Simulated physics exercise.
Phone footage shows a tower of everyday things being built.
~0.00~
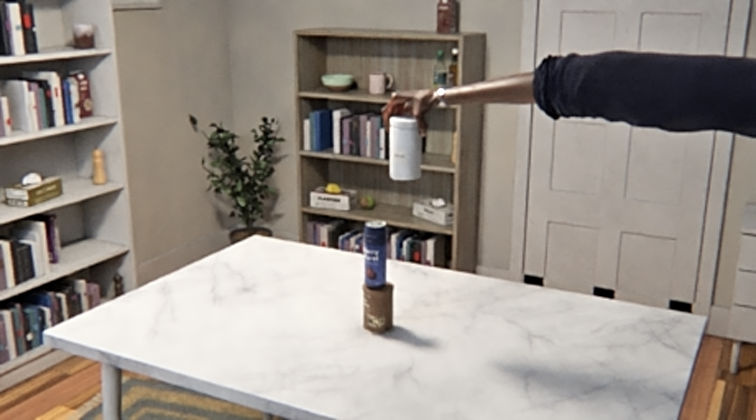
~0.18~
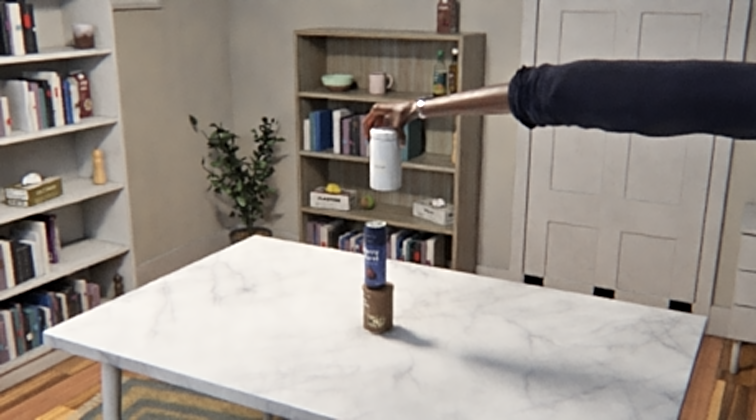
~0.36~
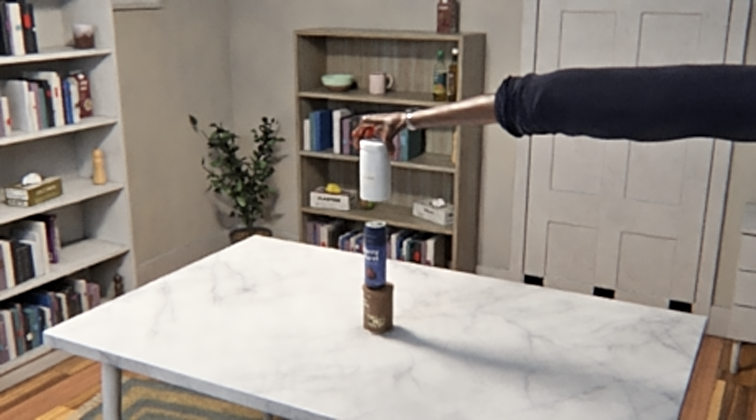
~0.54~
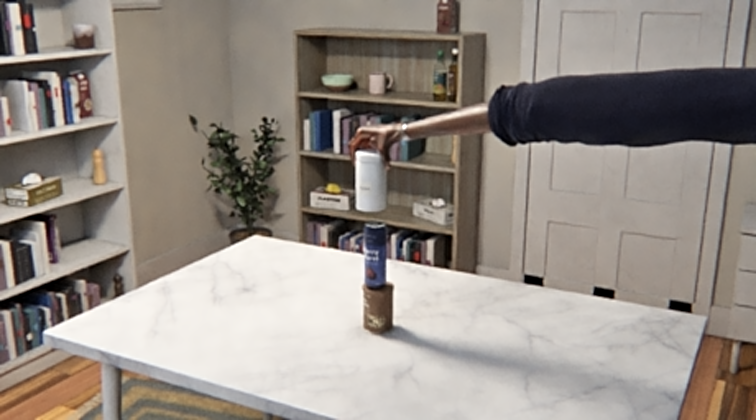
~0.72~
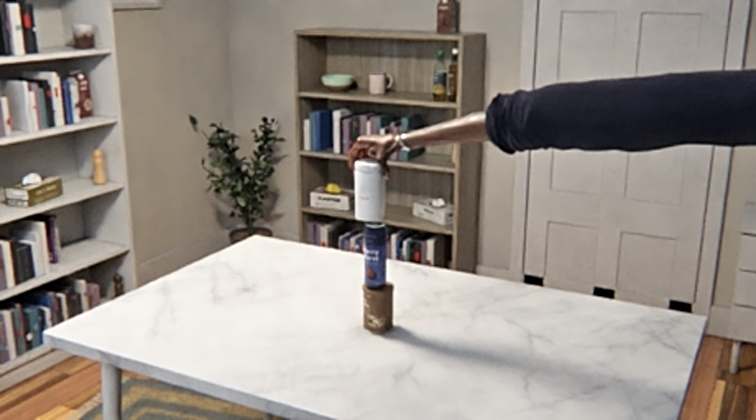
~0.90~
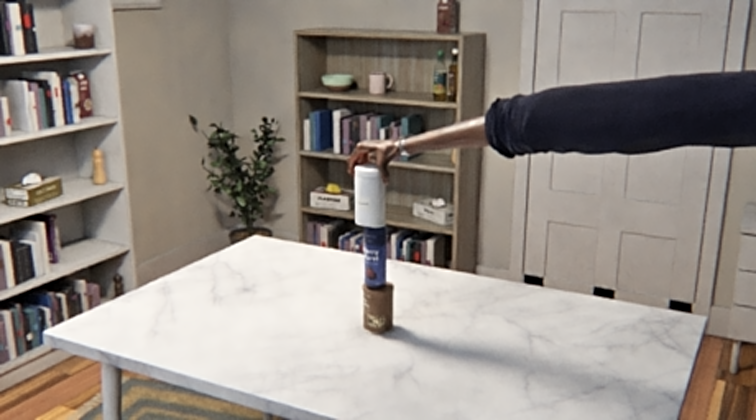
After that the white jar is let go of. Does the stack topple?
Well, the stack stays in one piece.
By 1.10 s, all is still.
By 1.30 s, white jar resting near (370, 195).
When it is over (2.0 s), all 3 as before. End places, in pixels of the last picture, white jar near (370, 195). The pile stays up.
